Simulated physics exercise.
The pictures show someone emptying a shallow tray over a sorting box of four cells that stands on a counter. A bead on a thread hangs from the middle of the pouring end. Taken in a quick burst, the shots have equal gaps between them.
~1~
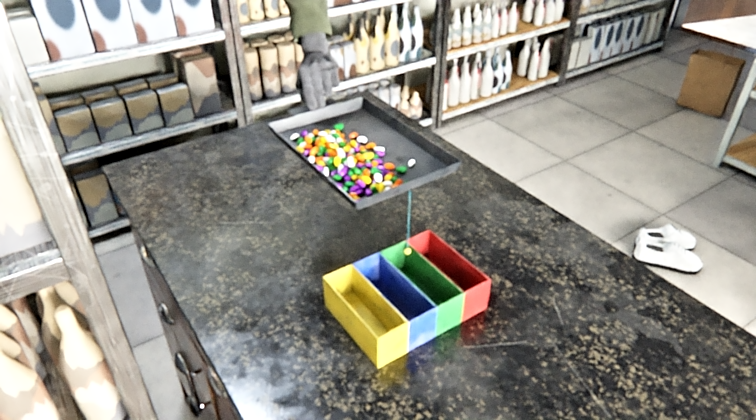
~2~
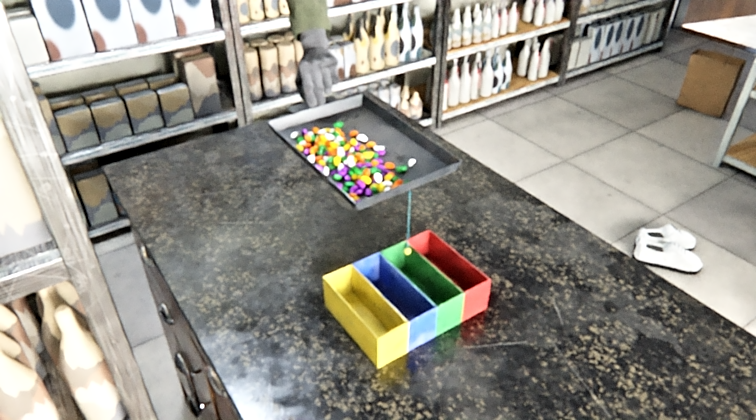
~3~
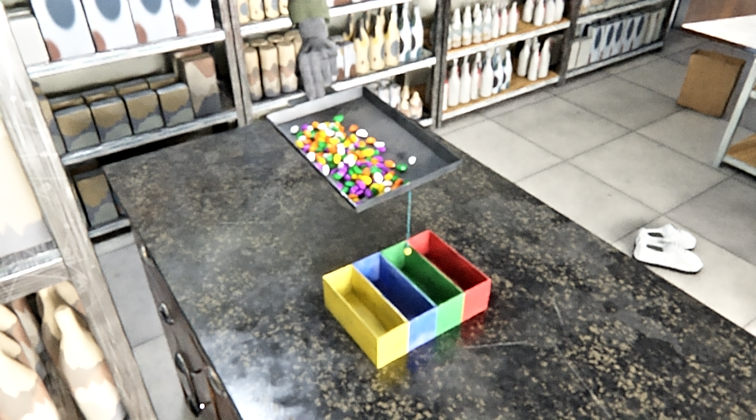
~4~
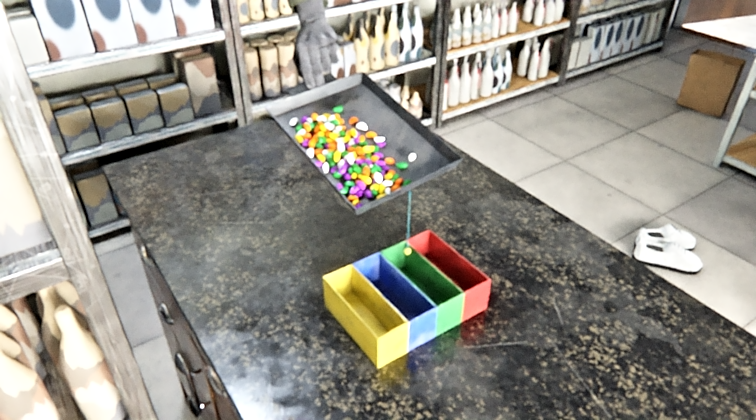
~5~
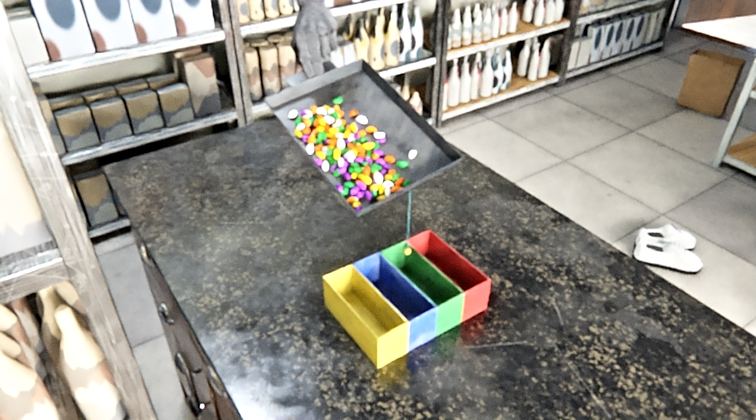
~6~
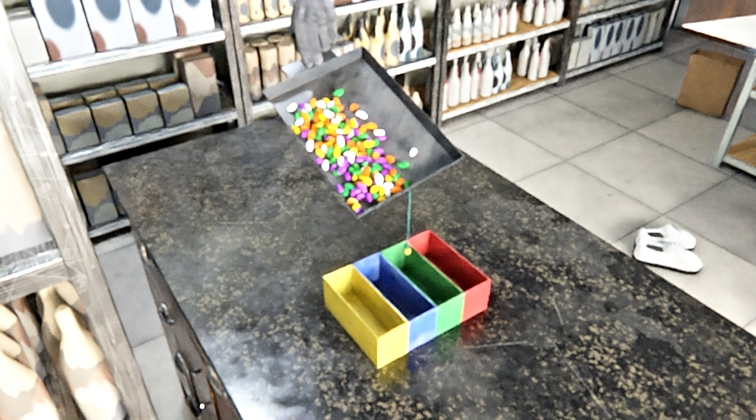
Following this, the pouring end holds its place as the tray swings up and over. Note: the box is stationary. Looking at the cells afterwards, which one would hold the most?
The yellow cell would hold the most.
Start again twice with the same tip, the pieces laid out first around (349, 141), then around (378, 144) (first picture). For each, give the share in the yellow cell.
From the first start you get 50 in a hundred, from the second 60 in a hundred.
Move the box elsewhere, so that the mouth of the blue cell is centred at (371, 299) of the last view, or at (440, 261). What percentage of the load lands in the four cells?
Near 100 % and 0 %.
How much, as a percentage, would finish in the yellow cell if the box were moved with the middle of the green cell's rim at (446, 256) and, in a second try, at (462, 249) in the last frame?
I'd expect some 30 percent, and then some 0 percent.
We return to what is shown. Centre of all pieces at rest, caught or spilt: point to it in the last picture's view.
(374, 322).
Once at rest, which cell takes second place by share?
The cell in second spot is that blue cell.
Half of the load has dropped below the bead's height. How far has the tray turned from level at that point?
Approx. 100° from level.
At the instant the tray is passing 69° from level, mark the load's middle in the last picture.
The load is centred about (359, 176).
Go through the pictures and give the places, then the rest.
In the first frame, corners of the pouring end near (357, 199) and (456, 161), level; middle of the load near (347, 162), jelly beans; bead on its thread near (407, 251); yellow cell near (393, 342); blue cell near (422, 327); green cell near (450, 312); red cell near (476, 298).
In the second frame, corners of the pouring end near (357, 199) and (456, 160), level; middle of the load near (347, 161).
In the third frame, corners of the pouring end near (357, 202) and (456, 159), tipped barely, lowest at the left corner; middle of the load near (347, 159).
In the fourth frame, corners of the pouring end near (357, 205) and (457, 158), tipped a little, lowest at the left corner; middle of the load near (347, 155).
In the fifth frame, corners of the pouring end near (357, 208) and (457, 156), tipped clearly, lowest at the left corner; middle of the load near (346, 152).
In the sixth frame, corners of the pouring end near (358, 211) and (458, 155), tipped clearly, lowest at the left corner; middle of the load near (346, 149); yellow cell near (393, 342); blue cell near (422, 327); green cell near (450, 312); red cell near (476, 298).
Shortly afterwards, tray tipped steeply; all but a few on the tray; only a few in the yellow cell; only a few falling or outside the box.
Next, tray tipped past a quarter turn; only a few on the tray; near half in the yellow cell; near a quarter in the blue cell; only a few in the green cell; a little falling or outside the box.
Some moments later, tray tipped past a quarter turn; near two thirds in the yellow cell; near a third in the blue cell; only a few in the green cell; a little falling or outside the box.
In the end, tray tipped past a quarter turn; near two thirds in the yellow cell; near a third in the blue cell; only a few in the green cell; none at all in the red cell; a little outside the box.
